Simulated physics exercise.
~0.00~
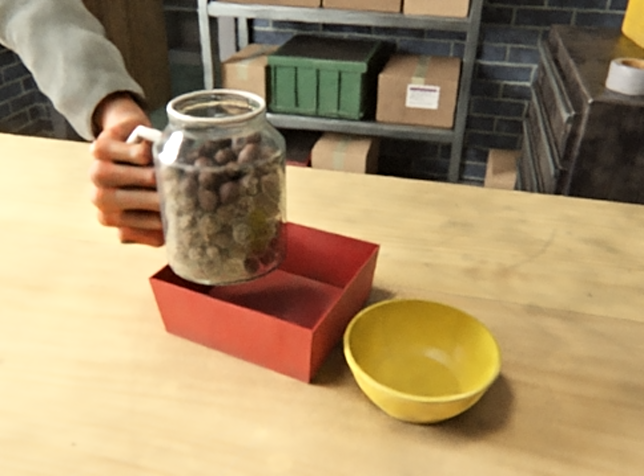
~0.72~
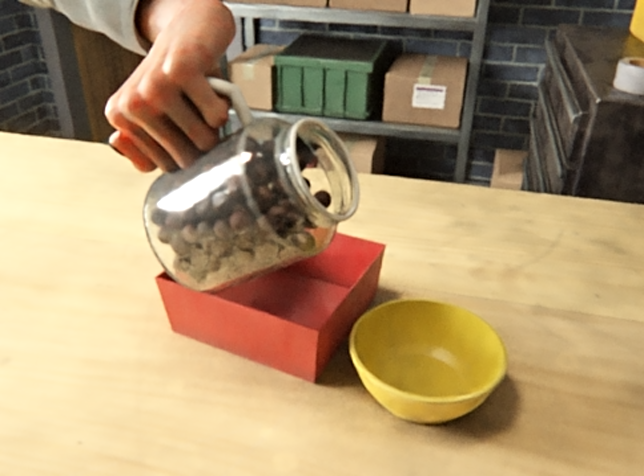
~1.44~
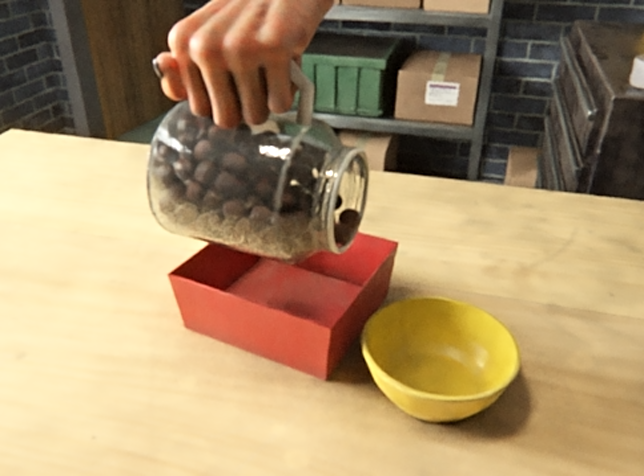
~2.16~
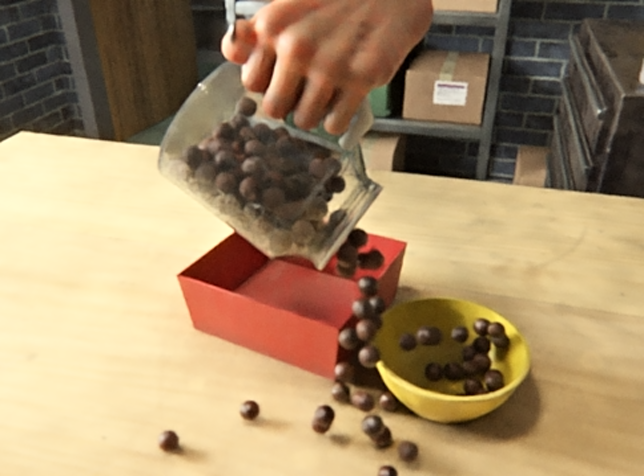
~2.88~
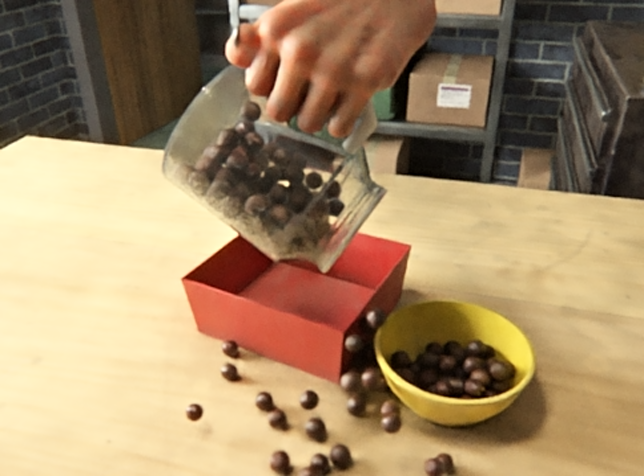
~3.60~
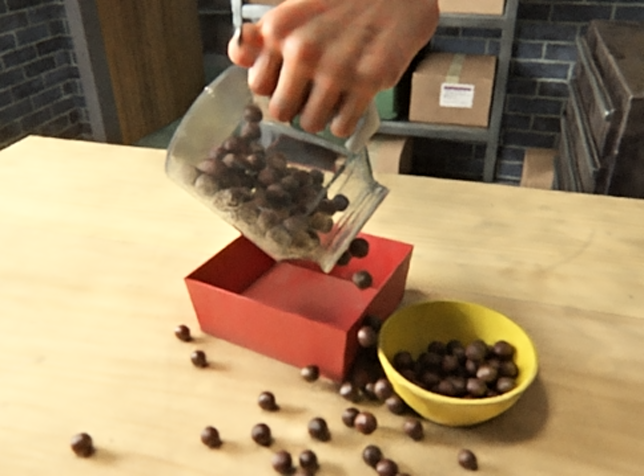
A hand tipped a glass jar of brown chocolate balls over a red tin beside a yellow bowl, and the balls spilled past the tin, some landing in the bowl and others scattering across the table, while many stayed in the jar.
